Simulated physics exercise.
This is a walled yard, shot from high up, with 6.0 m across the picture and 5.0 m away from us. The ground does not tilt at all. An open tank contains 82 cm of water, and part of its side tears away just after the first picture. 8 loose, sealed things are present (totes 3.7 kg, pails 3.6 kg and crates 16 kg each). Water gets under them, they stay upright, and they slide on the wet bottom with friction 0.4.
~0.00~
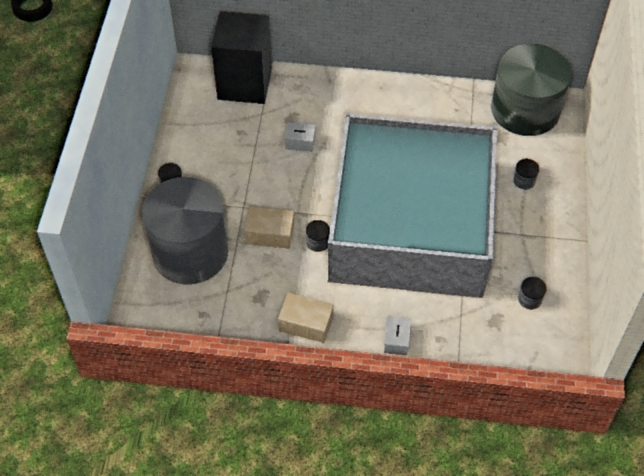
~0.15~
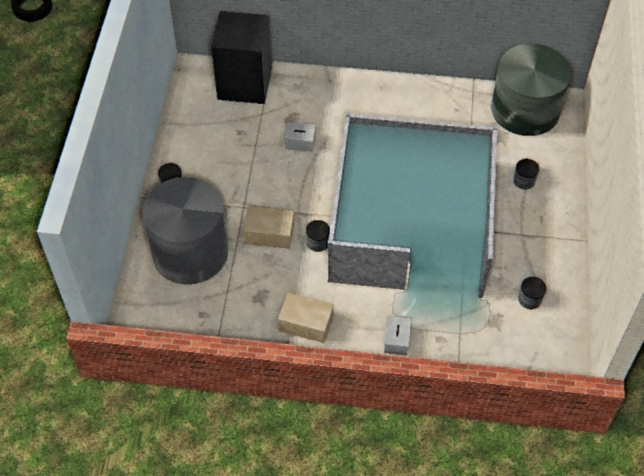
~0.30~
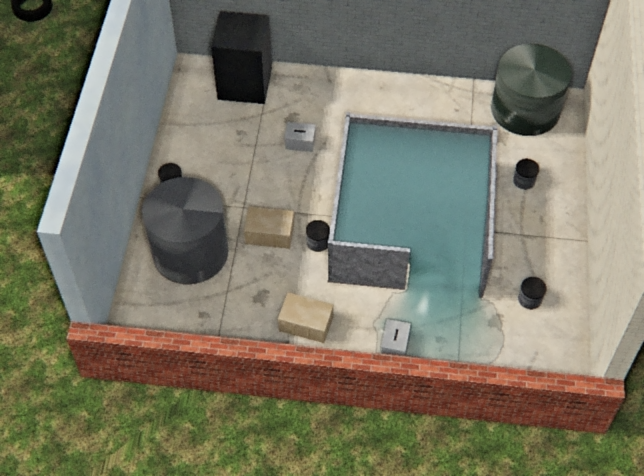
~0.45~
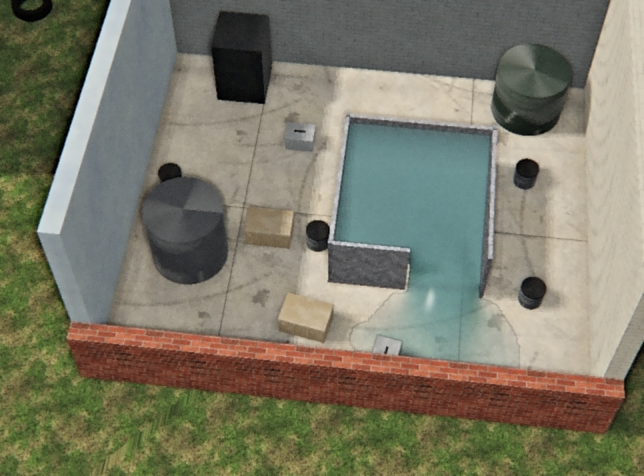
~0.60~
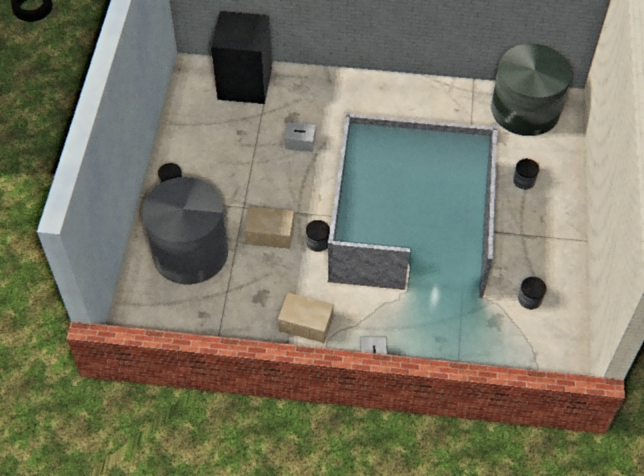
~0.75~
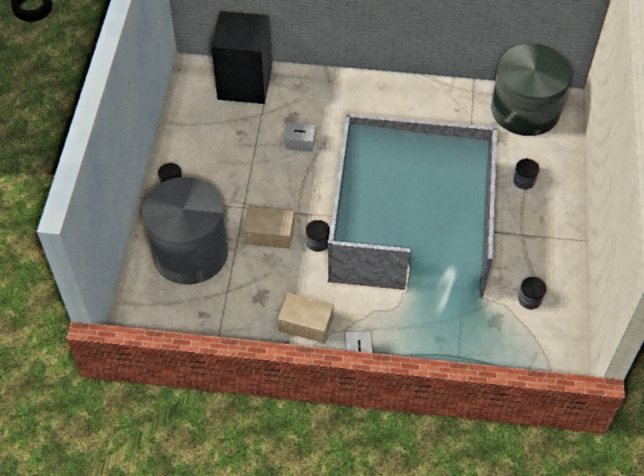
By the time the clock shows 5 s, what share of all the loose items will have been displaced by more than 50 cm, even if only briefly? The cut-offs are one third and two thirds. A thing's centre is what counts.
The share is at least two thirds.
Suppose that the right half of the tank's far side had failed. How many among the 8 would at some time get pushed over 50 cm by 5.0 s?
That would give 4.
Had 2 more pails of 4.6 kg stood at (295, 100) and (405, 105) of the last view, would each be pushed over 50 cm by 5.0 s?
In the order asked they come out inside the limit, beyond the limit.
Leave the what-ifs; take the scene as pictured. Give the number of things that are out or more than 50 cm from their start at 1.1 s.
By that time the total stands at 1.
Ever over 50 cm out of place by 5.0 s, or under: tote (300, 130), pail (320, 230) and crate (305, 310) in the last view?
One by one: Below the line; above the line; above the line.
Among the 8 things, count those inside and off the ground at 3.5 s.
My tally comes to 4.
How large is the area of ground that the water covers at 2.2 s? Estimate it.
Wet area: Approx. 16 m2.
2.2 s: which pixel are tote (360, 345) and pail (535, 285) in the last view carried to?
Around (288, 250) and (499, 274).
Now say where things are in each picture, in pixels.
In the first picture, a tote at (398, 331), on the bottom; a tote at (300, 132), on the bottom; 3.7 m2 under water; 0 of 8 have shifted.
In the second picture, a tote at (398, 331), on the bottom; a tote at (300, 132), on the bottom; water covers 4.3 m2; 0 of 8 have shifted.
In the third picture, a tote at (396, 335) rests on the ground, 6 cm from its start; a tote at (300, 132), on the bottom; water covers 5.1 m2; 1 of 8 have shifted.
In the fourth picture, a tote at (386, 352), on the bottom, 34 cm from its start; a tote at (300, 132), on the bottom; 5.8 m2 under water; 1 of 8 have shifted.
In the fifth picture, a tote at (374, 352) floats, 43 cm from its start; a tote at (300, 132) rests on the ground; water covers 6.3 m2; 1 of 8 have shifted.
In the sixth picture, a tote at (359, 346), on the bottom, 54 cm from its start; a tote at (300, 132) rests on the ground; 6.6 m2 under water; 1 of 8 have shifted.
After 1.1 s 1 of 8 are over 50 cm from their spots; 0 afloat.
After 2.2 s 2 of 8 are over 50 cm from their spots; 1 afloat.
After 3.5 s 7 of 8 are over 50 cm from their spots; 4 afloat.
After 5.0 s 7 of 8 are over 50 cm from their spots, and 7 have been at some point; 4 afloat.
